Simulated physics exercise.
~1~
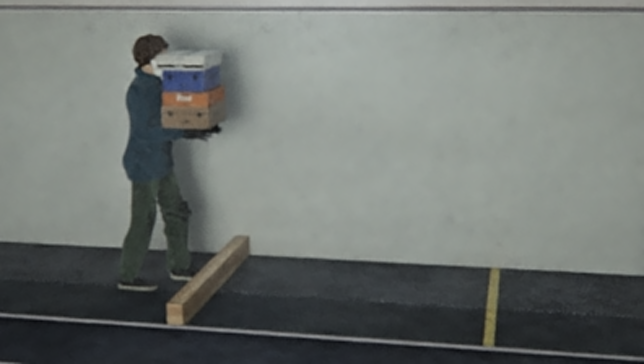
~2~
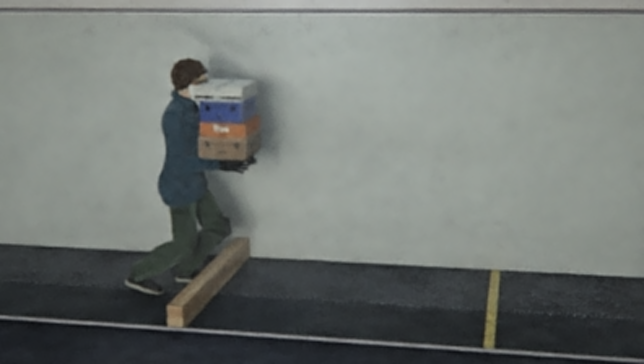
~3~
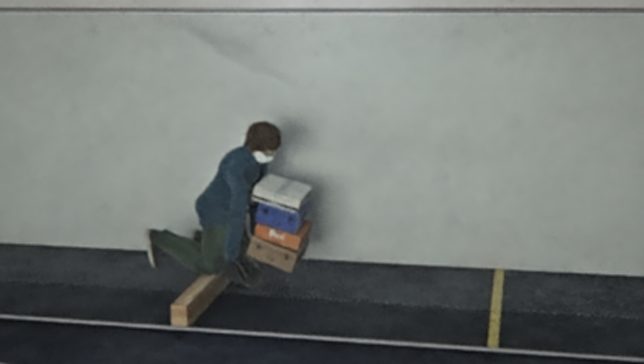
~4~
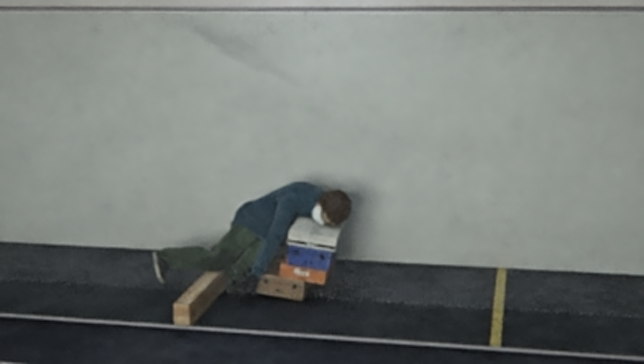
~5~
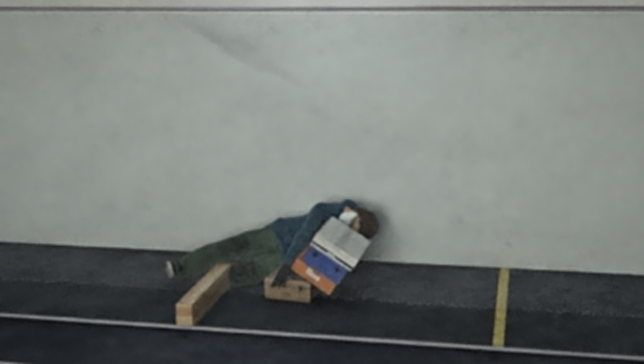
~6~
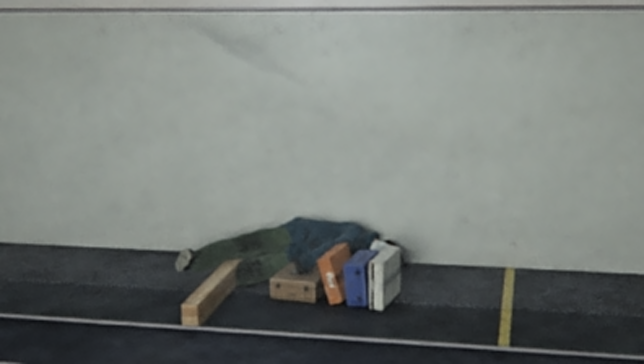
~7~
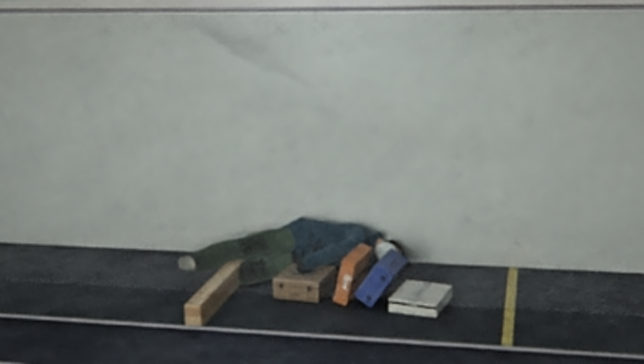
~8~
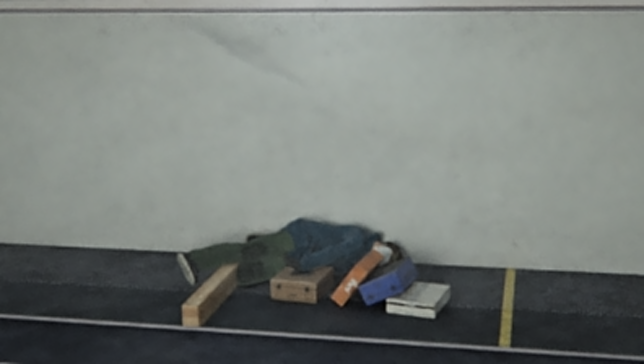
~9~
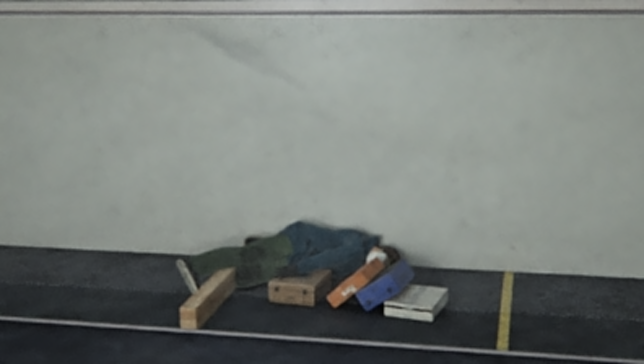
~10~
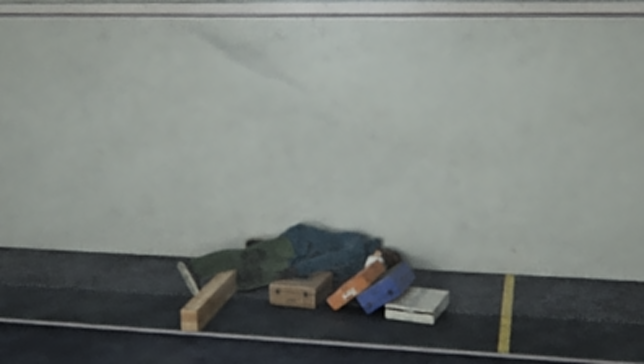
In this clip, a person carrying four stacked boxes and cases pitches forward to the right over a low wooden rail and collapses face down. The stack tips and spreads along the dark floor, the white one landing farthest right, and everything rests short of the yellow line.
